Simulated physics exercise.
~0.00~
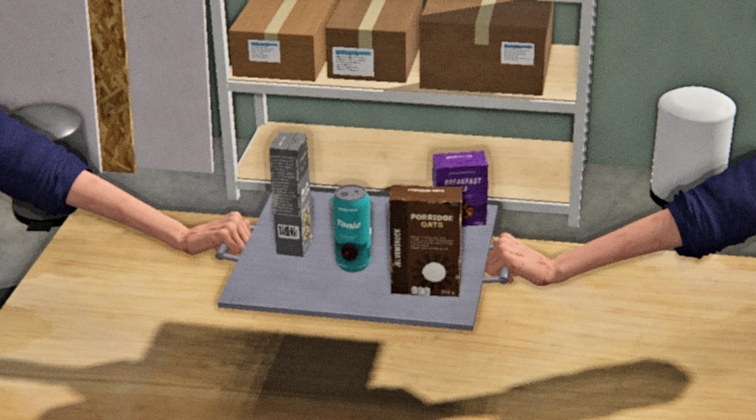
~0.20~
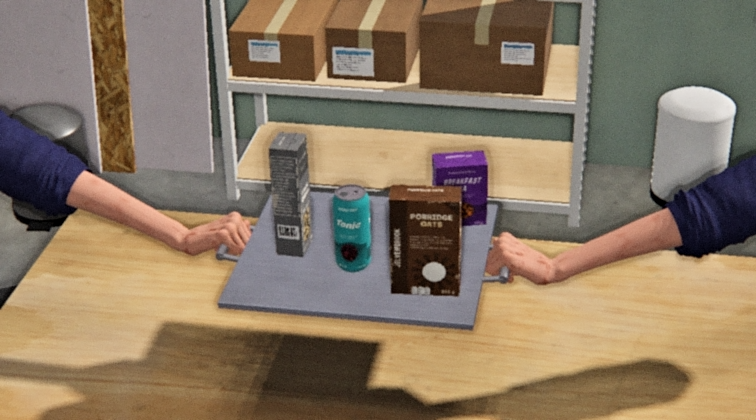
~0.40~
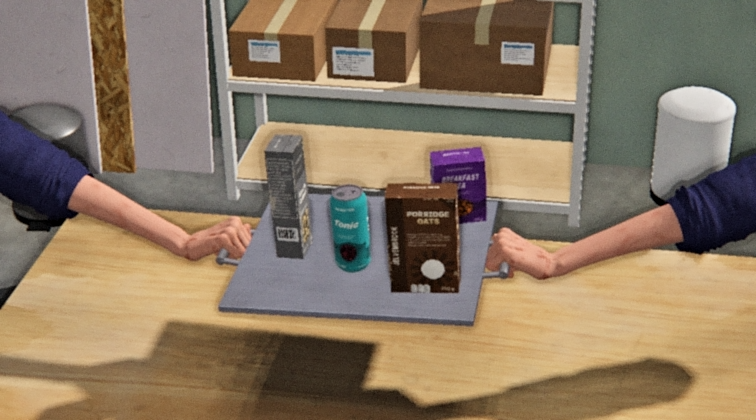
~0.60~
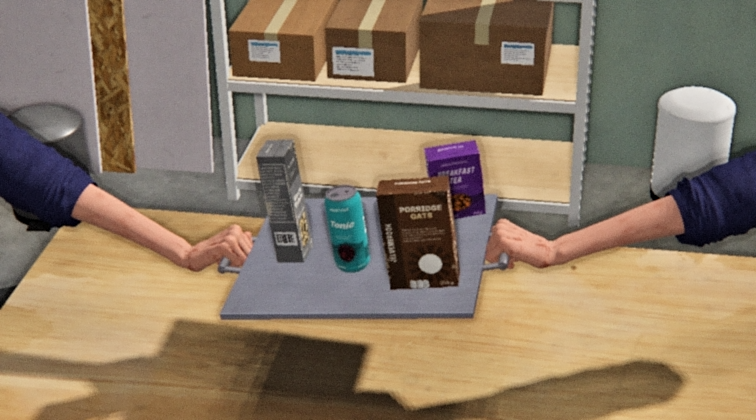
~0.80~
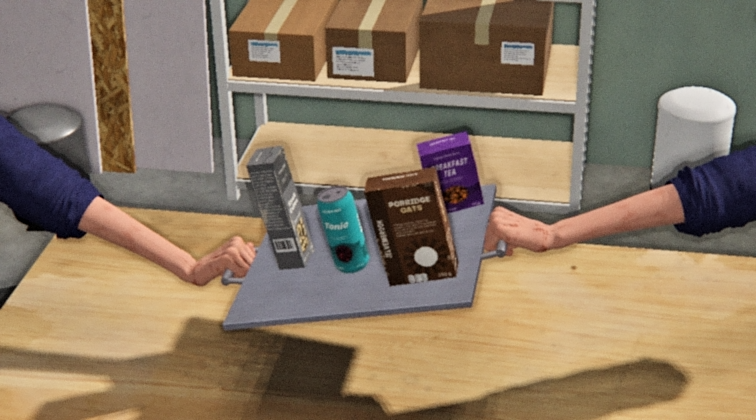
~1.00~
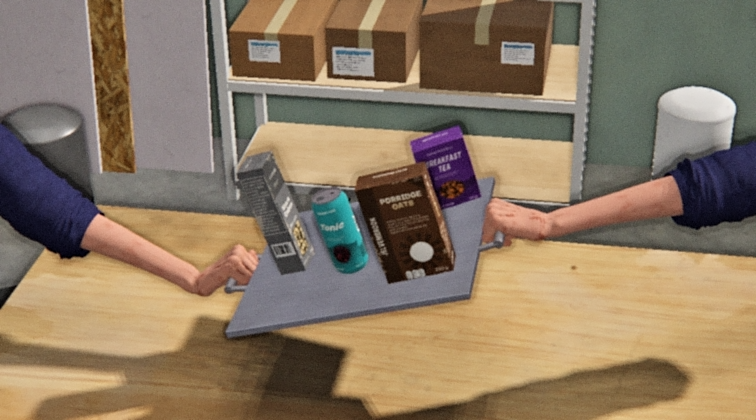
The clip opens on two hands holding a level grey tray above a wooden table, carrying a grey carton, a turquoise can, a brown packet and a purple packet. The left hand lowers and the right rises slightly, tilting the tray down toward the left, and the items lean with it.
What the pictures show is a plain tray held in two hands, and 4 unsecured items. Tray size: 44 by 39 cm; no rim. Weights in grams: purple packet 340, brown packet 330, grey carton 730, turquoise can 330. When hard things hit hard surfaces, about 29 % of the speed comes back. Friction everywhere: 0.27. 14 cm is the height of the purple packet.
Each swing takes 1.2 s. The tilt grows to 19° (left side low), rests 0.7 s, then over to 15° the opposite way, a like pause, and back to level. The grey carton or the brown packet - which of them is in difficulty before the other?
The former one.
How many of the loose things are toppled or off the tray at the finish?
It comes to 4.
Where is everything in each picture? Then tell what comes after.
In the first picture, tray level; grey carton (292, 195); brown packet (426, 242).
In the second picture, tray level; purple packet (460, 189); turquoise can (352, 229).
In the third picture, tray tilted 2°, left edge down; purple packet (458, 187); turquoise can (351, 229).
In the fourth picture, tray tilted 7°, left edge down; purple packet (455, 181); turquoise can (347, 230).
In the fifth picture, tray tilted 12°, left edge down; purple packet (451, 174); turquoise can (343, 230).
In the sixth picture, tray tilted 17°, left edge down; grey carton (277, 214); brown packet (406, 224).
Around 1.60 s, tray tilted 19°, left edge down; grey carton now off the tray; brown packet shifted 14 cm near (332, 237); purple packet shifted 13 cm.
Around 2.10 s, tray tilted 19°, left edge down; purple packet, brown packet and turquoise can now off the tray.
Around 2.50 s, tray tilted 7°, left edge down.
Around 3.30 s, tray tilted 15°, right edge down.
Finally (5.5 s), off the tray, purple packet, brown packet, grey carton and turquoise can. Final places as that camera would see them, grey carton near (115, 327), brown packet near (90, 342). Grey carton went at 1.26 s; brown packet went at 2.00 s.
